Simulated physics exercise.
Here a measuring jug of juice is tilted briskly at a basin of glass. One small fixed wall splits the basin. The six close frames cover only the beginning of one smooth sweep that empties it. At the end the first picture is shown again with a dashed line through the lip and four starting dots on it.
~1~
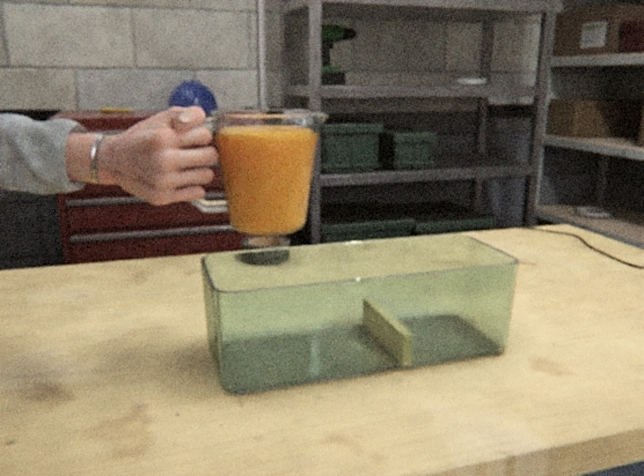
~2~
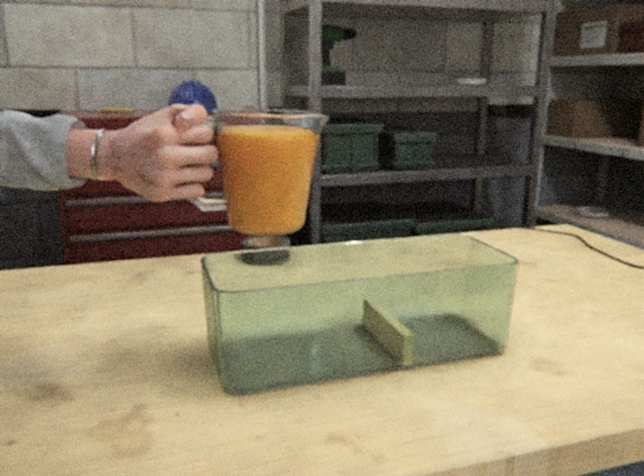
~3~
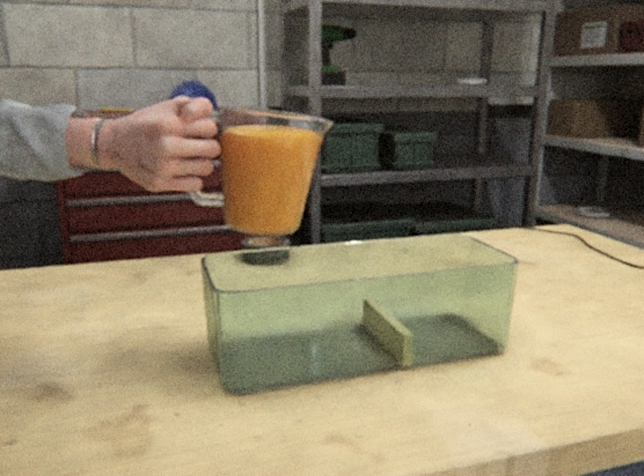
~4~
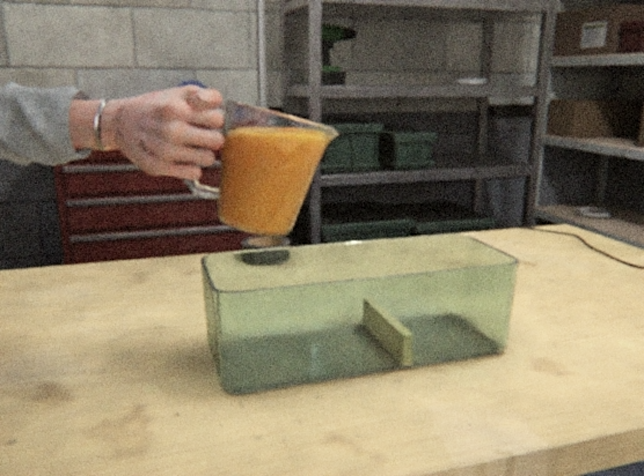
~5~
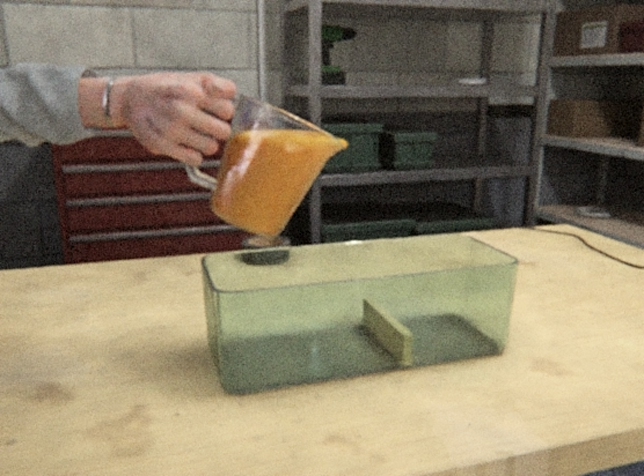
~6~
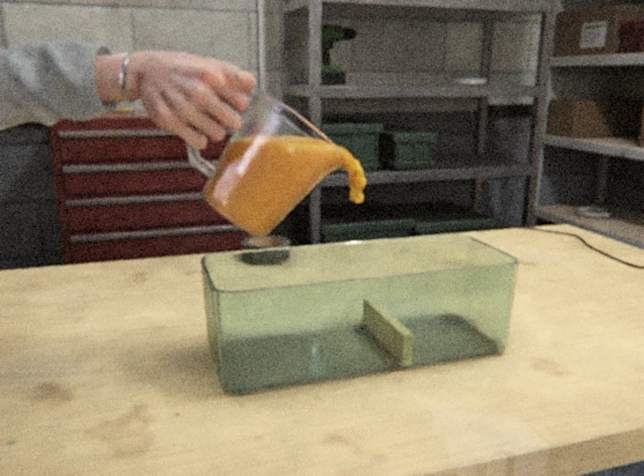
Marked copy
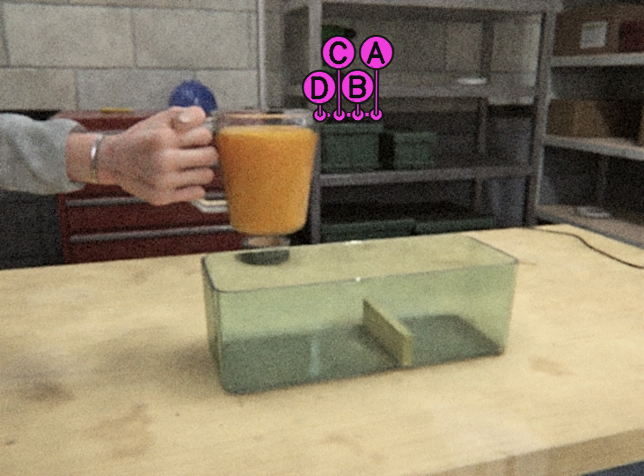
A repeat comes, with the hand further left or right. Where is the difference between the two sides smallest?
Go for C.
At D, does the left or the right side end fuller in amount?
More ends on the left.
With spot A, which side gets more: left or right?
The right side.
In magenta, A at (376, 114); B at (357, 114); C at (339, 114); D at (320, 115).
With A, about 17 % ends left of the wall and 83 % right of it.
With B, about 28 % ends left of the wall and 71 % right of it.
With C, about 47 % ends left of the wall and 52 % right of it.
With D, about 73 % ends left of the wall and 26 % right of it.
